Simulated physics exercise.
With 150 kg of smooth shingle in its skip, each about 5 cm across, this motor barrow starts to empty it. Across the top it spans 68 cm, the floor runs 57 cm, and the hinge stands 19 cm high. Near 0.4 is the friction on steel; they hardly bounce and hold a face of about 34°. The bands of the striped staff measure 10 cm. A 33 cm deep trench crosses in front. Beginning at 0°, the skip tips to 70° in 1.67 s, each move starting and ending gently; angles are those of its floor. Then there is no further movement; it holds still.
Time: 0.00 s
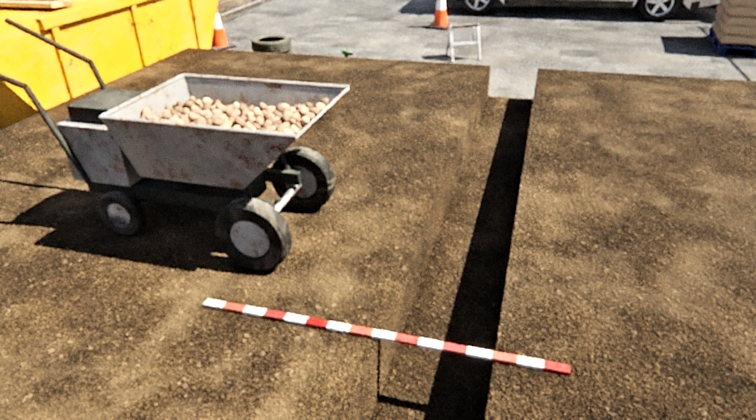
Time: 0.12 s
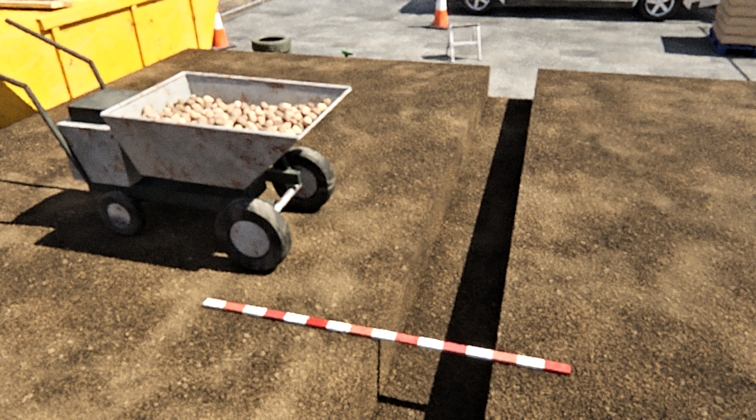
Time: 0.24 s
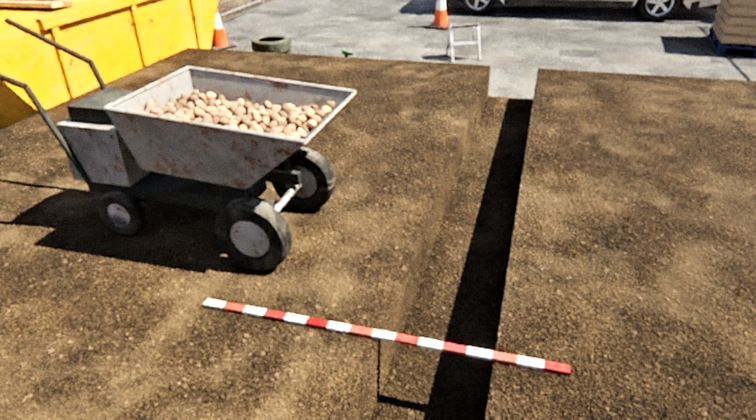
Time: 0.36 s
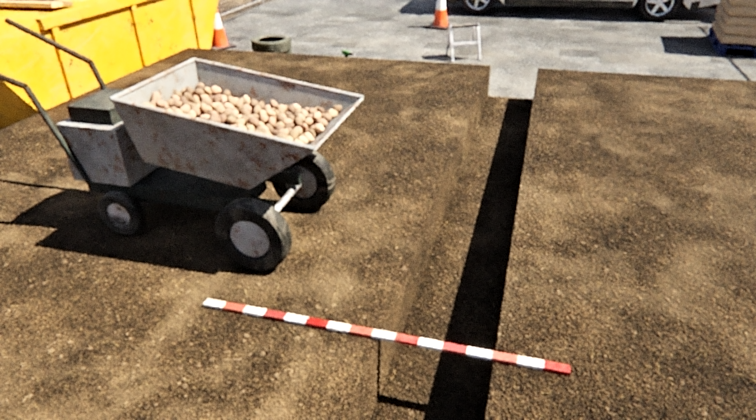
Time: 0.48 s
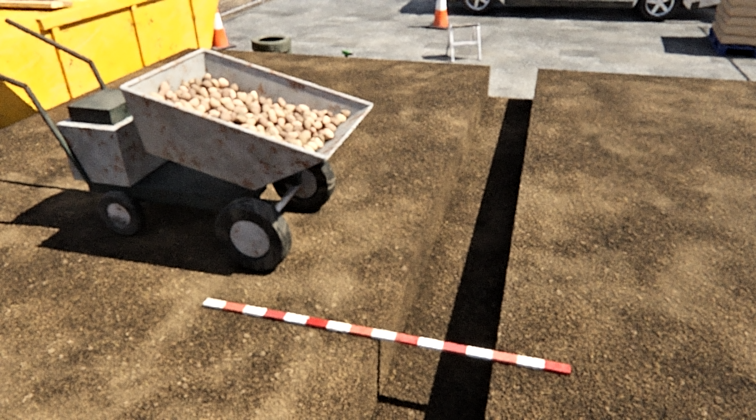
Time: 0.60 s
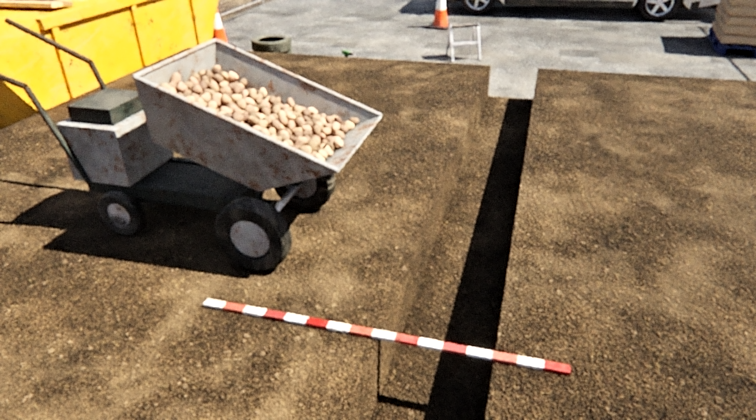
The clip shows a grey motor barrow loaded with rounded stones standing left of a narrow trench, behind a red-and-white striped staff; its skip gradually tilts, the rear rising and the front lip lowering slightly towards the right.
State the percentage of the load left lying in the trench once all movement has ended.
The share left there is about 97 per cent.
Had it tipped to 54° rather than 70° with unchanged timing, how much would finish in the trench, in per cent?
It would come to about 85 percent.
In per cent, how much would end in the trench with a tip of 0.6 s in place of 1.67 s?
Close to 100 per cent then.
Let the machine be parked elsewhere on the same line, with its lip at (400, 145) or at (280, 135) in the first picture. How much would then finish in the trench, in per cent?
Roughly 45 in a hundred, then 75 in a hundred.
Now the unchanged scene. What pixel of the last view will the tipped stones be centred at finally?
Look at roughly (458, 301).
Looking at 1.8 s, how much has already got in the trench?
By that point it's something like 65 in a hundred.
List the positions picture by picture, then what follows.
In the first picture, the skip is at 0°, its lip at (297, 137); the top of the load is at (273, 111).
In the second picture, the skip is at 1°, its lip at (299, 138); the top of the load is at (241, 109); the stones move at 0.1 m/s on average.
In the third picture, lip at (305, 142), floor tilted 4°, highest stones at (195, 104); the stones move at 0.3 m/s on average.
In the fourth picture, the skip is at 8°, its lip at (315, 149); the top of the load is at (186, 96); the stones move at 0.4 m/s on average.
In the fifth picture, lip at (326, 159), floor tilted 14°, highest stones at (193, 88); the stones move at 0.4 m/s on average.
In the sixth picture, the skip is at 21°, its lip at (338, 171); the top of the load is at (205, 78); the stones move at 0.5 m/s on average.
After 1.2 s the floor is at 59°; 100 % in the skip; the foremost stones are at (395, 229).
After 1.8 s the floor is at 70°; 31 % in the skip, 5 % short of the trench, 64 % in the trench; the foremost stones are at (497, 318).
After 2.1 s the floor is at 70°; 6 % in the skip, 6 % short of the trench, 88 % in the trench; the foremost stones are at (498, 311).
After 4.1 s the floor is at 70°; 0 % in the skip, 3 % short of the trench, 97 % in the trench; the foremost stones are at (501, 291).
